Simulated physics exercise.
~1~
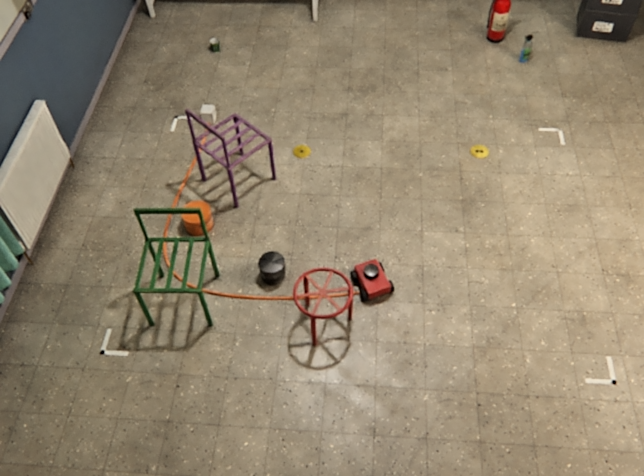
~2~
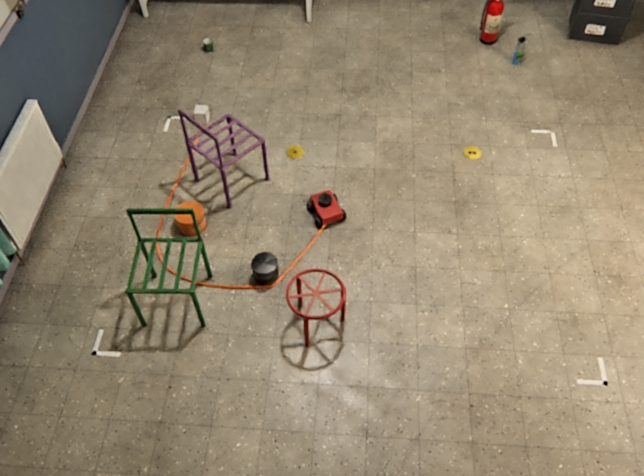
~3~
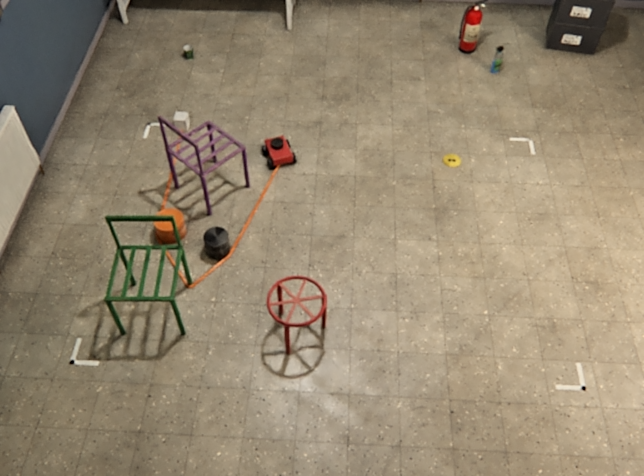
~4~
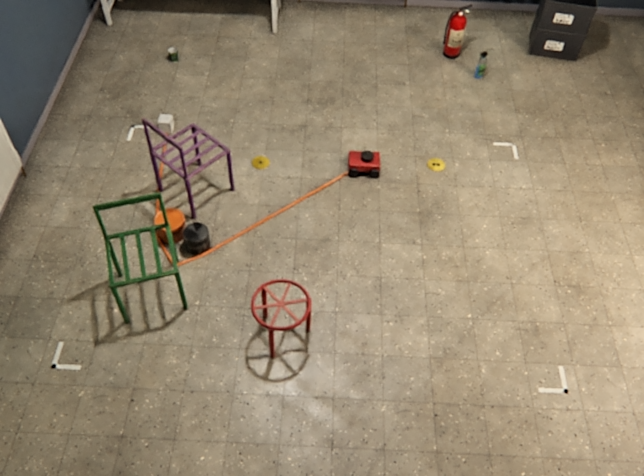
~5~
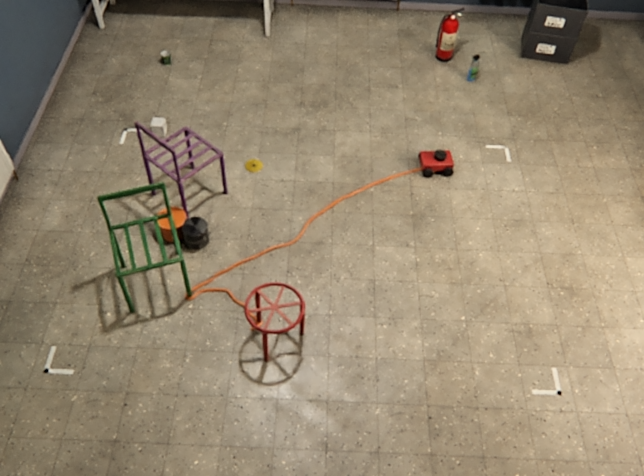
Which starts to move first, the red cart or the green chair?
The red cart moves first, rolling away from the red stool. The green chair only shifts later, once the cart has turned and is heading right.
